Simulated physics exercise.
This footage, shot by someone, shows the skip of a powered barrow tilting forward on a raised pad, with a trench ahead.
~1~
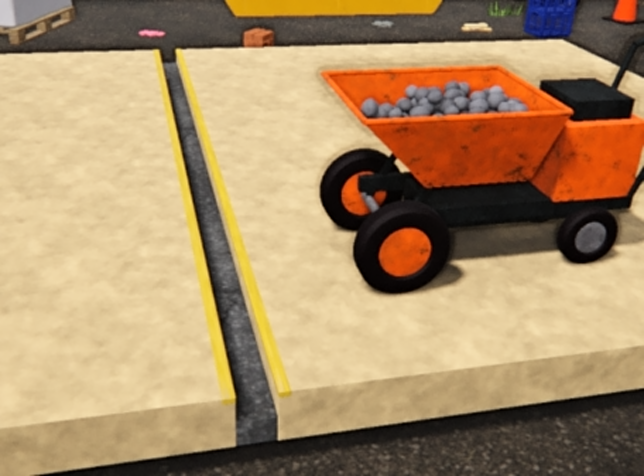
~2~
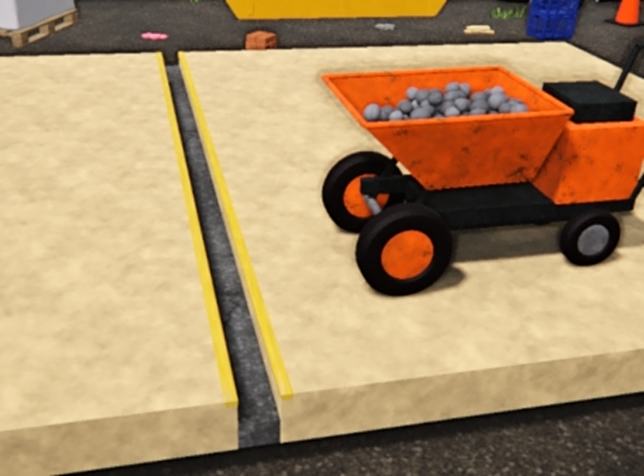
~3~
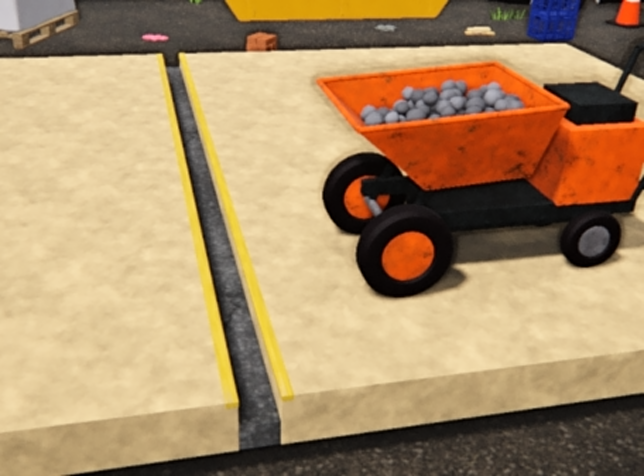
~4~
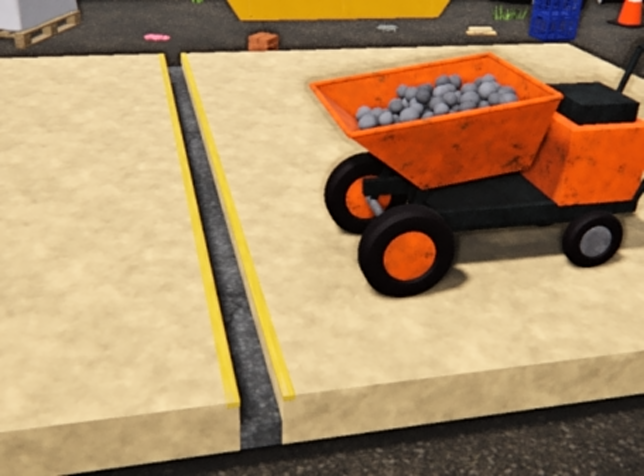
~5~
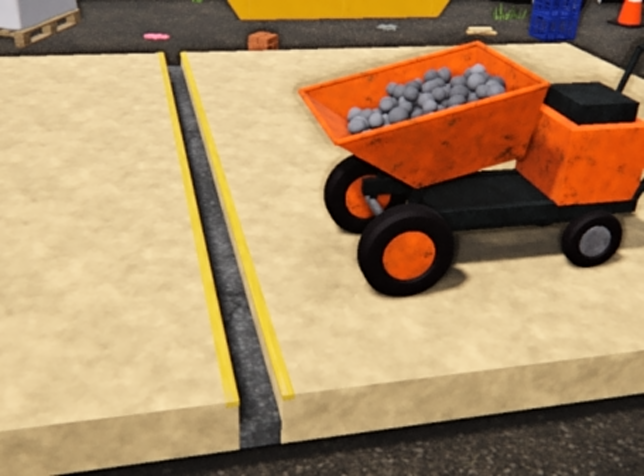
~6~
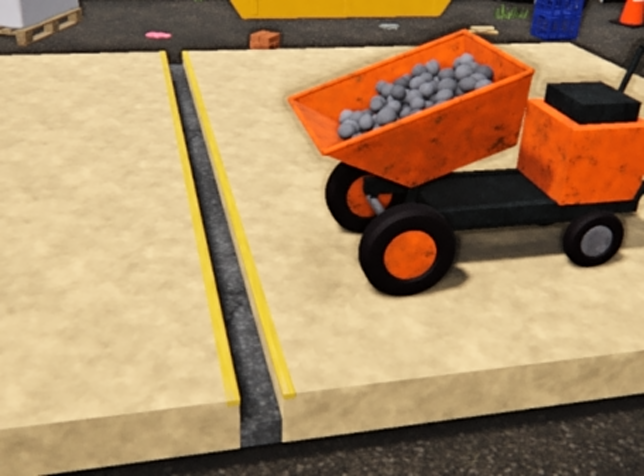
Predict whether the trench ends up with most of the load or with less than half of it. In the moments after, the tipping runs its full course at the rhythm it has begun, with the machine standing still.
It ends up with less than half of it.
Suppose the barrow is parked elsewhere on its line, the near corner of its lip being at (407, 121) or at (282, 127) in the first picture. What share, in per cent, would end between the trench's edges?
Okay, so the first one ends at 40 % and the second at 0 %.
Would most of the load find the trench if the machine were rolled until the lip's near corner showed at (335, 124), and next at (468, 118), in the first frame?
Position 1 falls short of half; position 2 falls short of half.
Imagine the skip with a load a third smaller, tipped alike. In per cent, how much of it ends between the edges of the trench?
Roughly 50 in a hundred.
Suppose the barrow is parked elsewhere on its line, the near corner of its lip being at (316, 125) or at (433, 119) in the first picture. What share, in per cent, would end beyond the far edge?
Roughly 90 and 20 %.
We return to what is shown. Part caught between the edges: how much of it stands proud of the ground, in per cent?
It works out at about 35 percent.
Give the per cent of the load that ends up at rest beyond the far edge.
Roughly 50 in a hundred.
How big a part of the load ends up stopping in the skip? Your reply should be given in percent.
I'd put it at about 10 per cent.
Soon after the last picture, skip tipped steeply; all in the skip.
A little later, skip tipped right over; about half in the skip; a stray few short of the trench; about a quarter in or heaped over the trench; about a quarter beyond it; a stray few falling.
Later still, skip tipped right over; a small part in the skip; a stray few short of the trench; about a third in or heaped over the trench; about half beyond it.
At rest, skip tipped right over; a small part in the skip; a small part short of the trench; about a third in or heaped over the trench; about half beyond it.
